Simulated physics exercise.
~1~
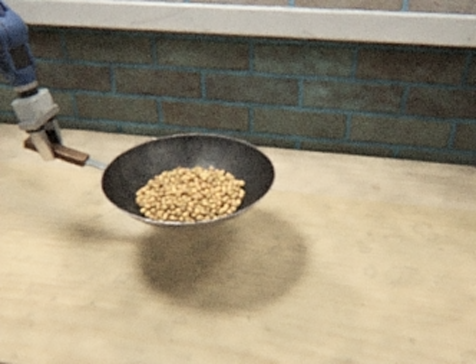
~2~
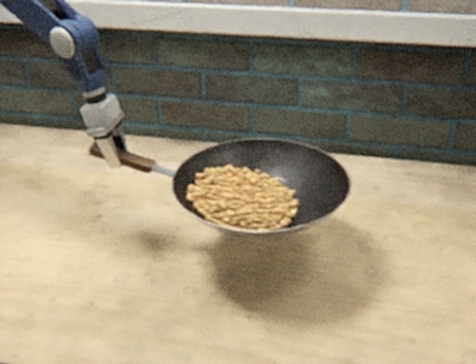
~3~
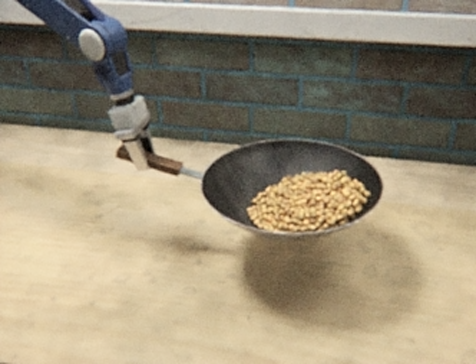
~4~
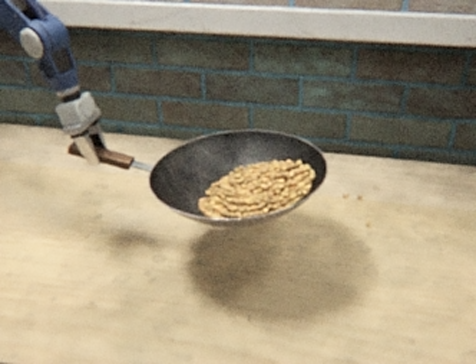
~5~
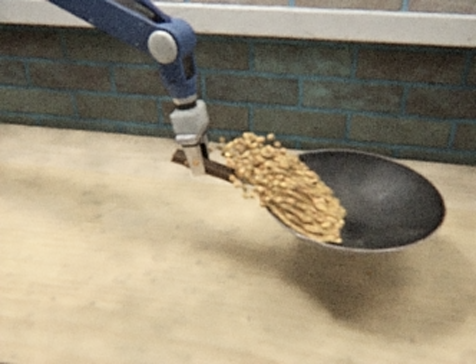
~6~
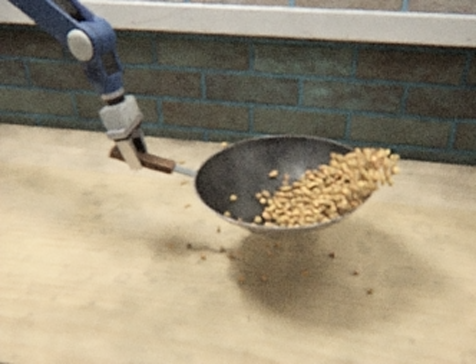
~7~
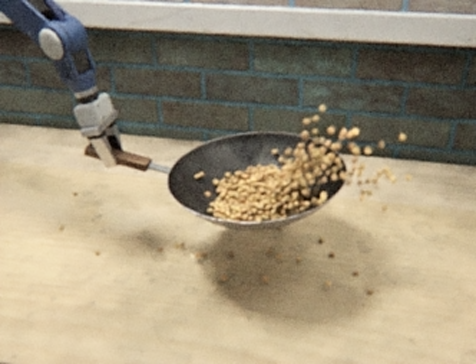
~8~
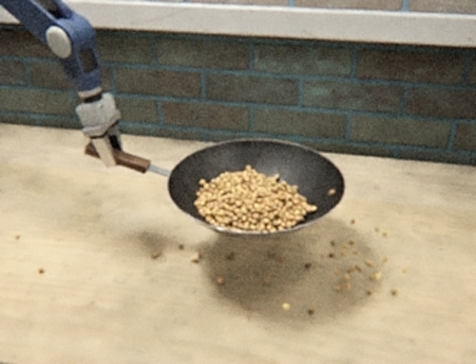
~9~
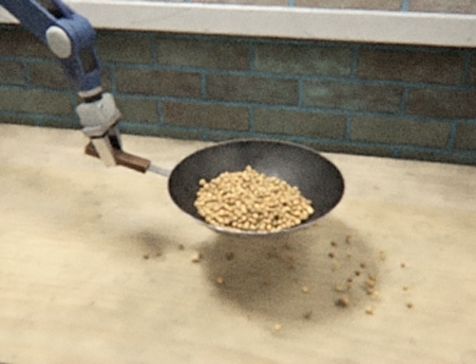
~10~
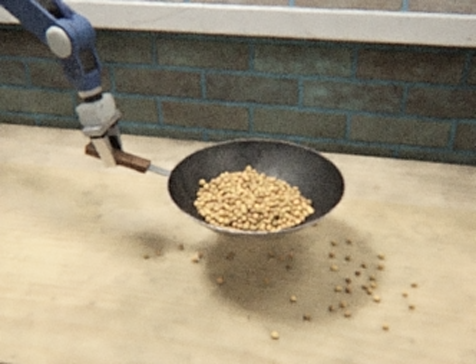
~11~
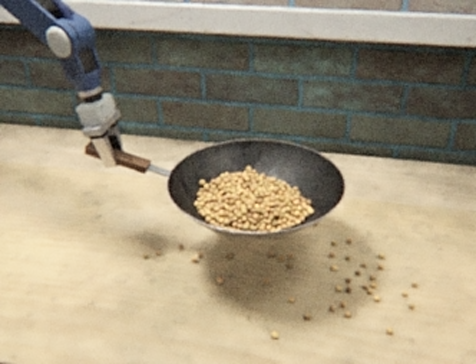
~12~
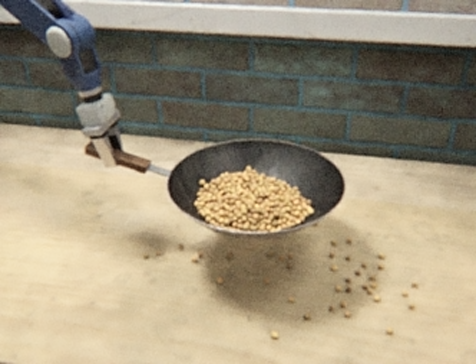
The clip shows a blue robot arm jerking a dark wok of chickpeas right and left above a pale tabletop, tossing the load up over the rim. A few chickpeas scatter on the table before the wok stops, with most still heaped inside.
